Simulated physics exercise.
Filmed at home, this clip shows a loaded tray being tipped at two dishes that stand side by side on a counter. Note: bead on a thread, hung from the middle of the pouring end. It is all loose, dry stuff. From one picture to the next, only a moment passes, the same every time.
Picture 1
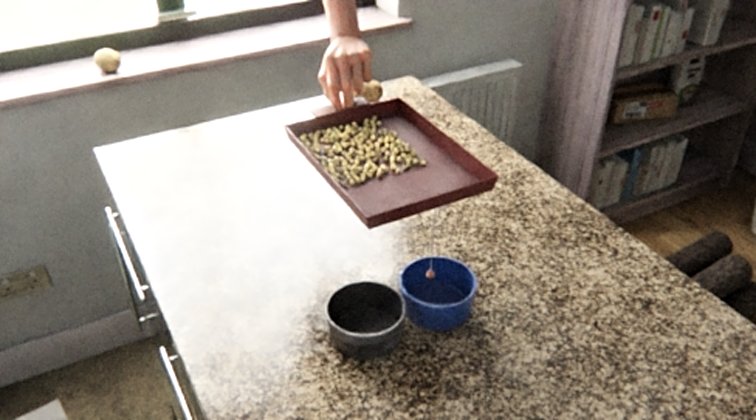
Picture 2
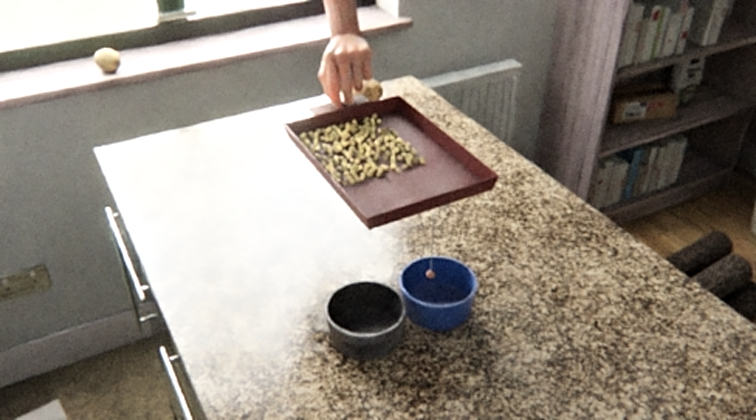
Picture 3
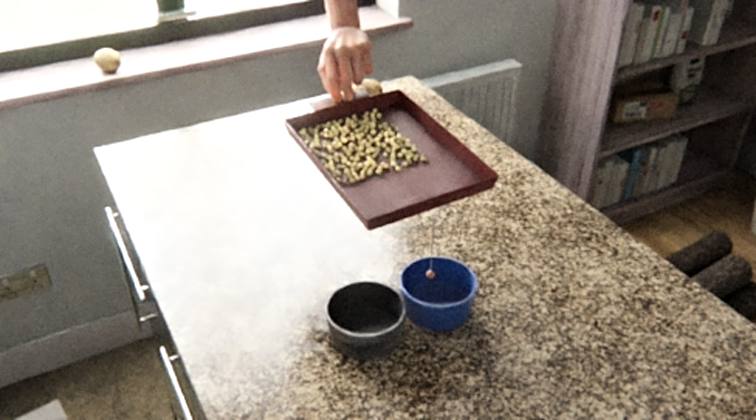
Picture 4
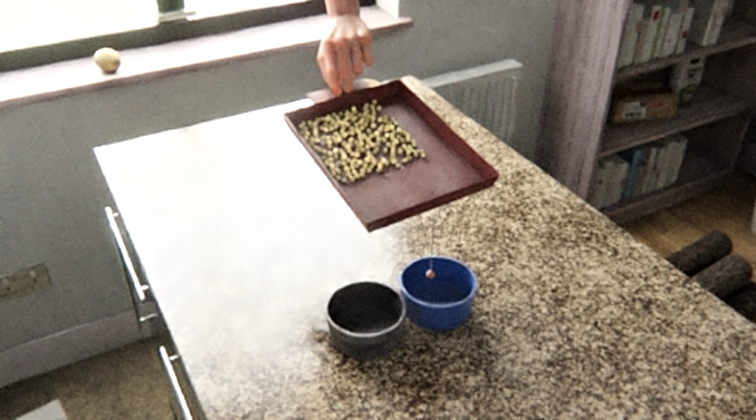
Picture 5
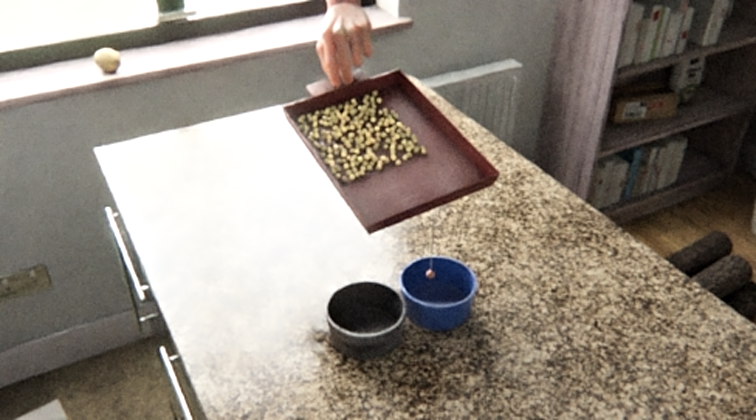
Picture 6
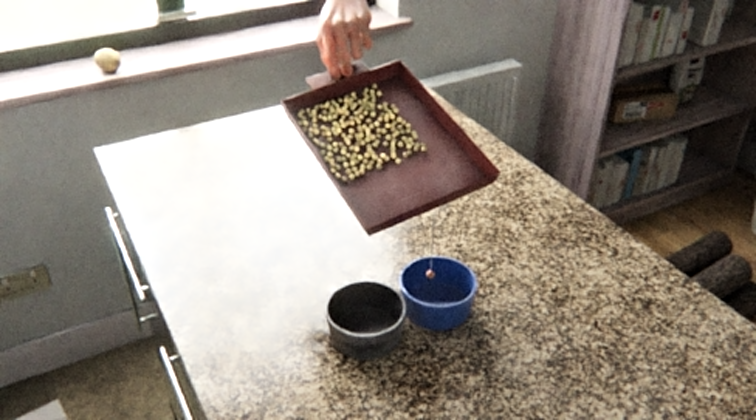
A hand raises the back of a dark red tray of soya beans above two bowls.
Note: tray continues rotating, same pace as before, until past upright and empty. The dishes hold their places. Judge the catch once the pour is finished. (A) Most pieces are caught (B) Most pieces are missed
Most pieces are caught.
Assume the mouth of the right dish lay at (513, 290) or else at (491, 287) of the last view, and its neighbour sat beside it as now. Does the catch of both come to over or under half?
Shy of half, then shy of half.
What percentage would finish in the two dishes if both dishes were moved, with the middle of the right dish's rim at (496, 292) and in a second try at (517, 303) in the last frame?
The first position comes out at 10 per cent, the other at 0 per cent.
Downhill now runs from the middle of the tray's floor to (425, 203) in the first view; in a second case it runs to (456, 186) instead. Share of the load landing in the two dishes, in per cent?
Roughly 10 percent first and 0 percent second.
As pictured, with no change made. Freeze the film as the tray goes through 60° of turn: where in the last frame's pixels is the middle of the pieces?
At about (379, 217).
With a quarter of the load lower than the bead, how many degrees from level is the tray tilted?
Close to 95 degrees, I reckon.
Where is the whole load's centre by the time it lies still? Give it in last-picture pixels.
I'd place the middle at about (366, 333).
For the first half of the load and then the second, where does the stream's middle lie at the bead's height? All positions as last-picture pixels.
Earlier portion about (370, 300); later portion about (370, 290).
Shortly afterwards, tray tipped steeply; all but a few on the tray; only a few in the left dish; only a few outside both; only a few in the air.
Next, tray tipped right over; near a third on the tray; near a third in the left dish; only a few outside both; near a quarter in the air.
Some moments later, tray tipped past a quarter turn; all but a few in the left dish; only a few outside both.
In the end, tray tipped past a quarter turn; all but a few in the left dish; none at all in the right dish; only a few outside both.
